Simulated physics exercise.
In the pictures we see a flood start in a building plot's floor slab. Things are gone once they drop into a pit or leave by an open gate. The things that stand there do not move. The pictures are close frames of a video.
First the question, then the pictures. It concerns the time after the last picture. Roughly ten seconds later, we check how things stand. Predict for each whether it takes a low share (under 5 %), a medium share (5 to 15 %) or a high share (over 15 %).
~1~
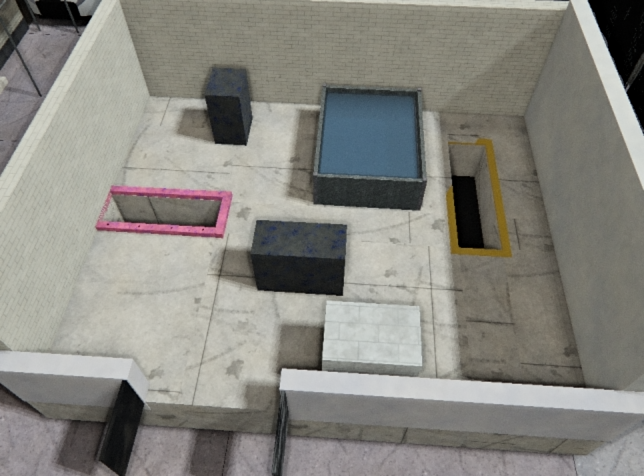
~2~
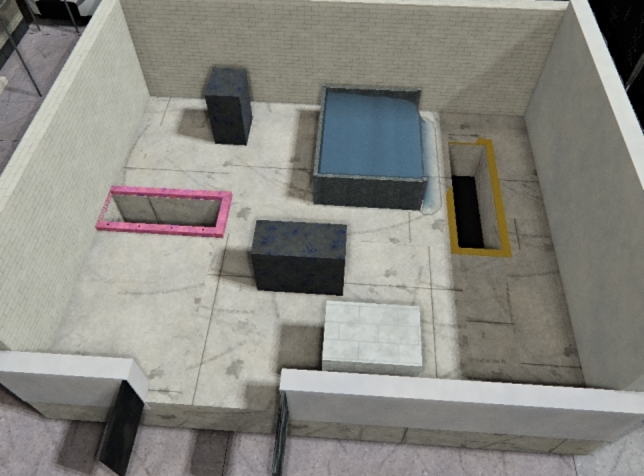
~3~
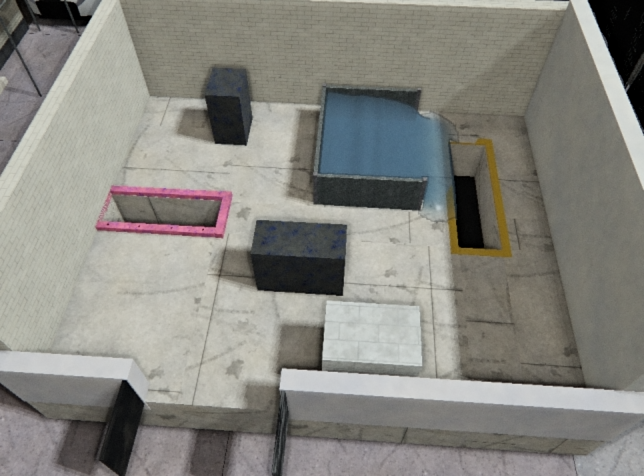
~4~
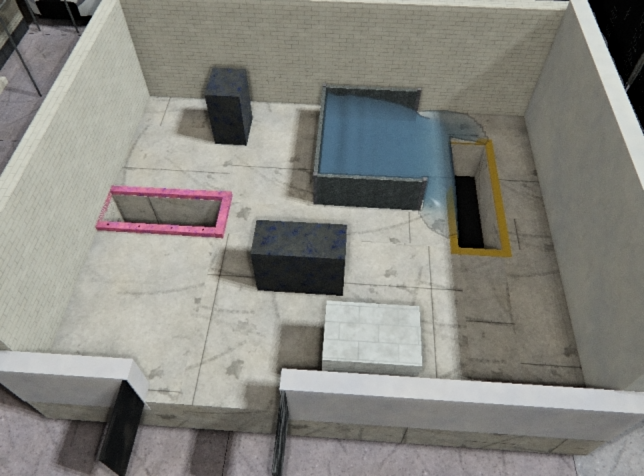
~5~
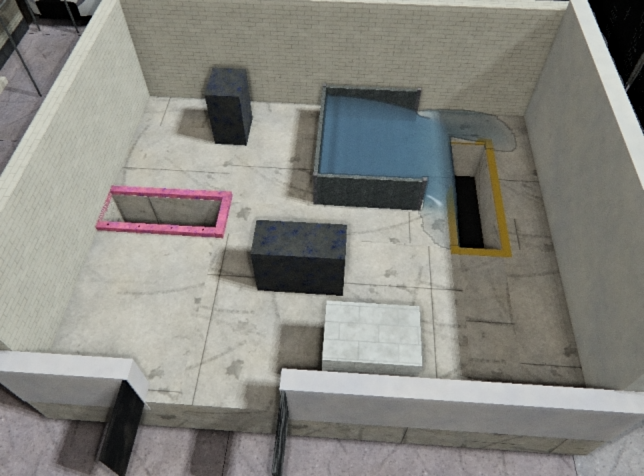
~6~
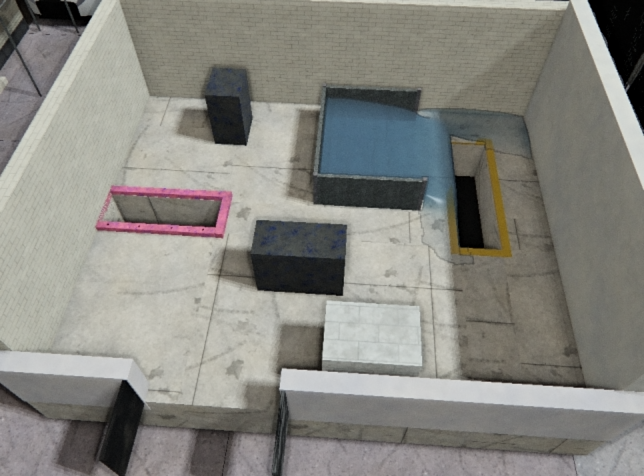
Prediction: The gate takes a low share; the yellow pit takes a high share; the pink pit takes a low share.
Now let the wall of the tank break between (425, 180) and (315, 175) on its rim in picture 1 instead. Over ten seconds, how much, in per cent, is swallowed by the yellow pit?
Share recorded - yellow: 25 %.
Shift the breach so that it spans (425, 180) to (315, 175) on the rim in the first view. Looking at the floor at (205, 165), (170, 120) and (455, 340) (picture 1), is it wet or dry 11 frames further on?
Point 1: Unwetted; point 2: Unwetted; point 3: Inundated.
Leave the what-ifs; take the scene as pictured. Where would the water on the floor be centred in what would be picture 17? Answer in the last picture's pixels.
(420, 157).
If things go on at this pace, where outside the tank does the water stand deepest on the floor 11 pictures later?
Approximate pixel: (517, 129).
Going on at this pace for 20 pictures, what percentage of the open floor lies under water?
Close to 20 %.
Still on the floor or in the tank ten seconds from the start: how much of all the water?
Roughly 14 out of every hundred parts.
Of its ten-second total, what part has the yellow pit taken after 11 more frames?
65 %.
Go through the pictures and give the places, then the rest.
The first picture shows still water in the water tank at (370, 134).
In the second picture, the front is at a hidden place, out from the gap at (416, 152).
In the third picture, water pours out at (416, 154) and has run to (447, 217).
In the fourth picture, water pours out at (415, 155) and has run to (449, 232).
In the fifth picture, water pours out at (415, 155) and has run to (503, 128).
In the sixth picture, the front is at (521, 117), out from the gap at (415, 155).
A moment on, water covers 10 % of the floor; the gate 0 %, the yellow pit 36 %, the pink pit 0 %.
Next, water covers 15 % of the floor; the gate 0 %, the yellow pit 54 %, the pink pit 0 %.
Then, water covers 20 % of the floor; the gate 0 %, the yellow pit 69 %, the pink pit 0 %.
Later, water covers 25 % of the floor; the gate 0 %, the yellow pit 79 %, the pink pit 0 %.
In the end, water covers 25 % of the floor; the gate 0 %, the yellow pit 85 %, the pink pit 0 %.
